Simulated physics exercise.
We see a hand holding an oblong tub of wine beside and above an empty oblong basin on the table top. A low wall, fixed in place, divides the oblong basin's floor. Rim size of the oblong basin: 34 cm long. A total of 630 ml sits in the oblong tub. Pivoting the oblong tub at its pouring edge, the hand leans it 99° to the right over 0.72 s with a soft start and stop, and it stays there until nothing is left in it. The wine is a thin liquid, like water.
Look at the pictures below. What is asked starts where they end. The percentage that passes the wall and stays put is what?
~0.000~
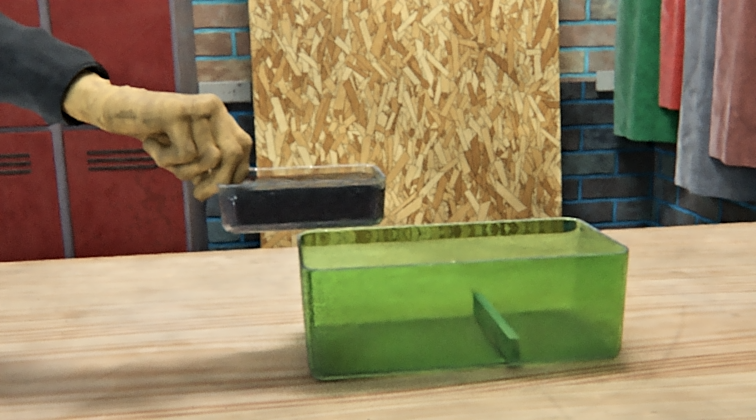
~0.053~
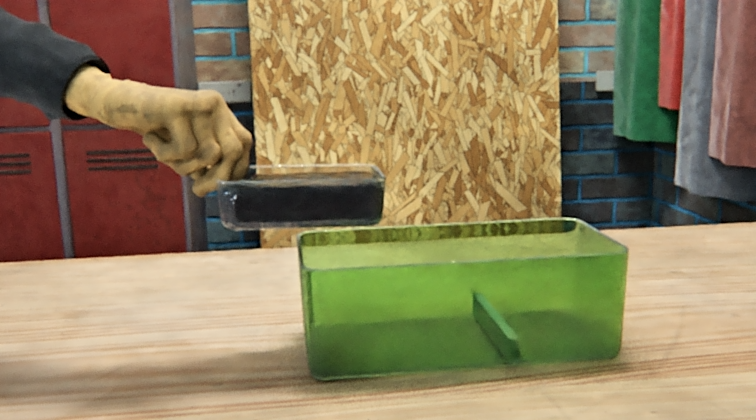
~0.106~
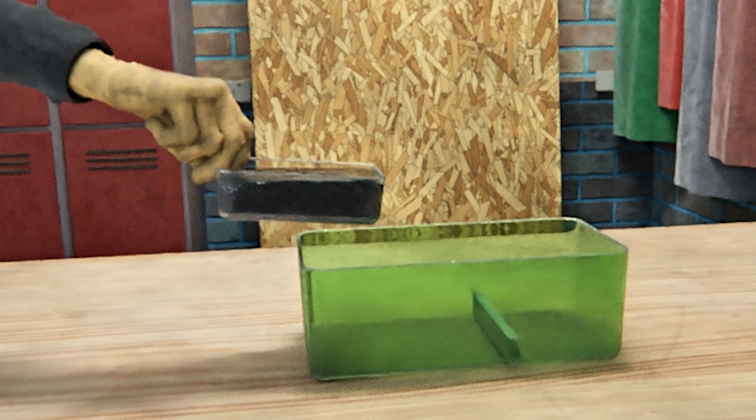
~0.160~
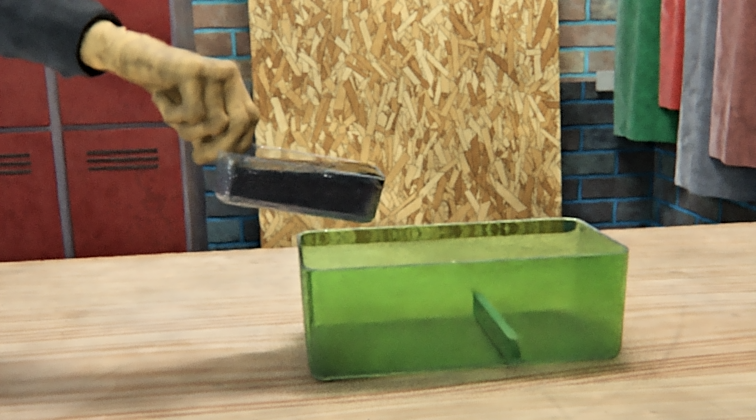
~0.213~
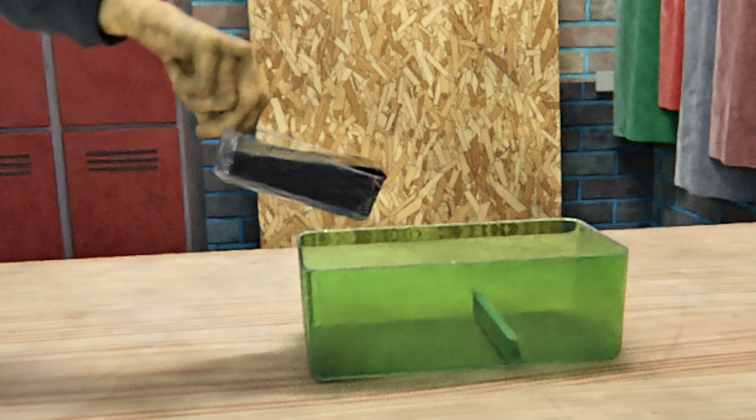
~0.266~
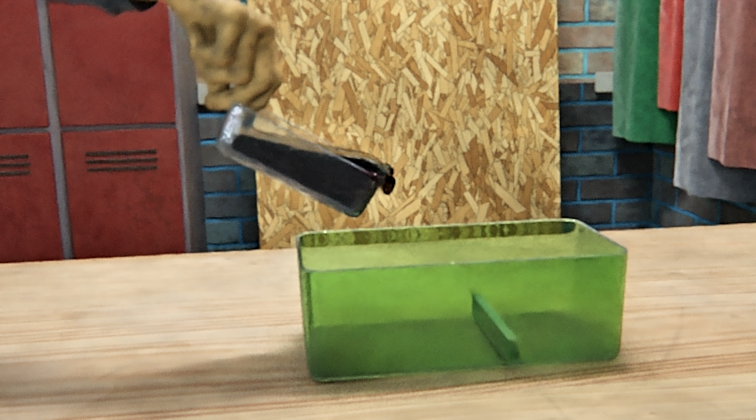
It is about 43 per cent.
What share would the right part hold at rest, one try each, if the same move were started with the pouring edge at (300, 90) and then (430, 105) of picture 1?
Result: 20 per cent, then 55 per cent.
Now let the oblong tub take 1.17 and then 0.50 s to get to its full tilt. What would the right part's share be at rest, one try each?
In order, 30 and 40 per cent.
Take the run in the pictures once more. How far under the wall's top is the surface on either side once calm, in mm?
I'd say some 18 mm on the left and some 14 mm on the right.
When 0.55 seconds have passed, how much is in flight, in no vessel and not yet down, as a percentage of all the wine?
50 %.
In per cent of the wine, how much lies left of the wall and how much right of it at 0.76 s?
Left roughly 38, right roughly 56.
By 0.55 s the tilt is 86° and 10 per cent is still to pour, 38 is left of the wall and 1 right of it.
By 0.76 s the tilt is 99° and 0 per cent is still to pour, 39 is left of the wall and 56 right of it.
By 0.98 s the tilt is 99° and 0 per cent is still to pour, 52 is left of the wall and 44 right of it.
By 1.22 s the tilt is 99° and 0 per cent is still to pour, 53 is left of the wall and 43 right of it.
At rest 53 per cent lies left of the wall, 43 right of it and 3 outside.
